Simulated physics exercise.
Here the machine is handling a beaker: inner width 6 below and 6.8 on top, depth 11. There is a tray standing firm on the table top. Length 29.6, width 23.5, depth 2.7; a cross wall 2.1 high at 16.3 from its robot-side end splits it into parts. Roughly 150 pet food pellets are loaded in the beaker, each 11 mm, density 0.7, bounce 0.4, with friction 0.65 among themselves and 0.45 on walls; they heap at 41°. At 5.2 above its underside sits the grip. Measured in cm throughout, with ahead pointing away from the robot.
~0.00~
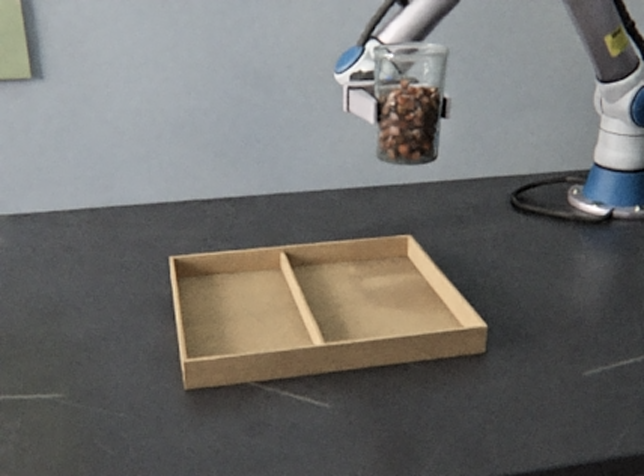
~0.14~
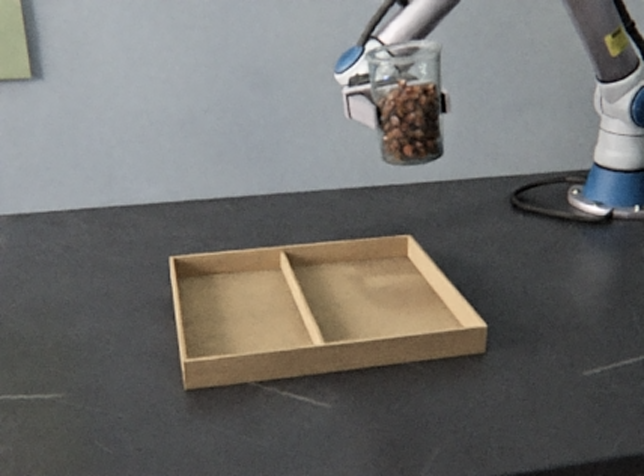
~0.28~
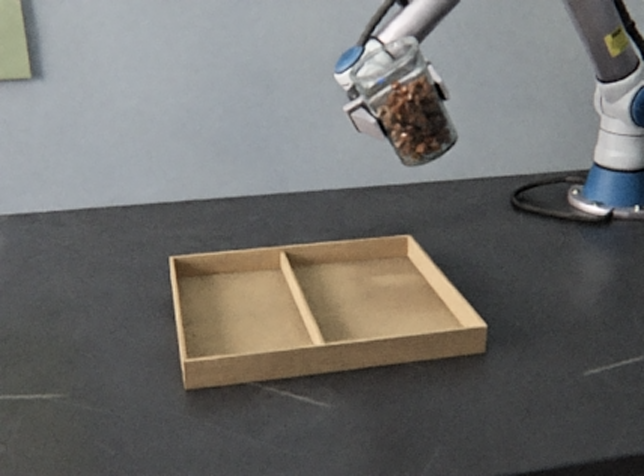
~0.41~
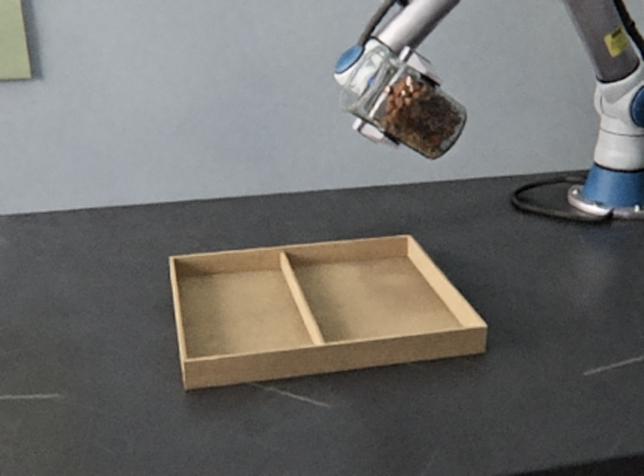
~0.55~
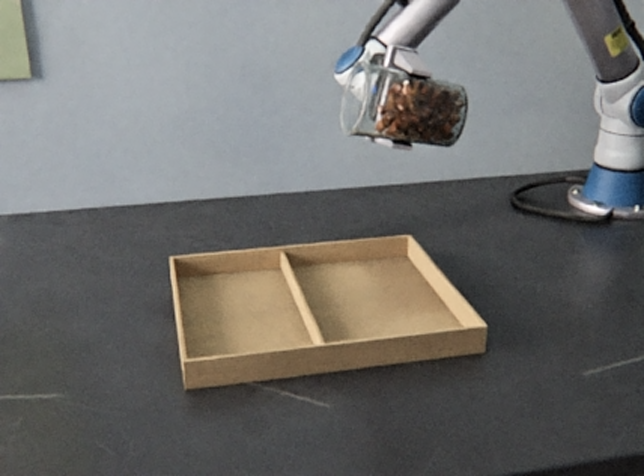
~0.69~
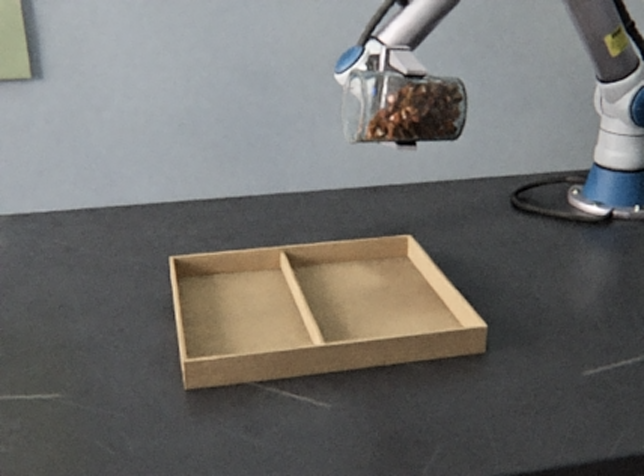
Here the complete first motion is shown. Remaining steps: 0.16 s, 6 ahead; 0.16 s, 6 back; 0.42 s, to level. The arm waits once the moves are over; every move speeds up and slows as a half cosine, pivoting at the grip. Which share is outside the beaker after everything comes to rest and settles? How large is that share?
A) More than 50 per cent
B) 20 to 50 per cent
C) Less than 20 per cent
The answer is B.
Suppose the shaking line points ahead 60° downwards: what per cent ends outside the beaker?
I'd say close to 0 per cent.
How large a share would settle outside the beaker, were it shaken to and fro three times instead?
My guess is near 70 per cent.
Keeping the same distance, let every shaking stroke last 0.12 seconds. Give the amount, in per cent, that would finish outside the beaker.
Then roughly 65 percent.
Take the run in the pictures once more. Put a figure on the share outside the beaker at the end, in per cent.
Roughly 30 %.
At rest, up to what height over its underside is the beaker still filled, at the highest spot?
6.0 cm.
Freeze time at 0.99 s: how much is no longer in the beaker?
Roughly 15 percent is out.
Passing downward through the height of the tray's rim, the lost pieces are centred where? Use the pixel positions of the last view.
Centre: About (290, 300).
By 0.99 s, tilted 85° forward, highest piece 24 above the table; 124 in the beaker, 23 in flight or on a rim.
By 1.28 s, tilted 24° forward, highest piece 27 above the table; 105 in the beaker, 20 in the far-side part, 19 in the robot-side part, 2 on the table or floor, 1 in flight or on a rim.
By 1.63 s, level, highest piece 24 above the table; 105 in the beaker, 21 in the far-side part, 19 in the robot-side part, 2 on the table or floor.
By 2.68 s, level, highest piece 24 above the table; 105 in the beaker, 21 in the far-side part, 19 in the robot-side part, 2 on the table or floor.
Final count, 105 in the beaker, 21 in the far-side part, 19 in the robot-side part, 2 on the table or floor. That is 29 % outside the beaker.
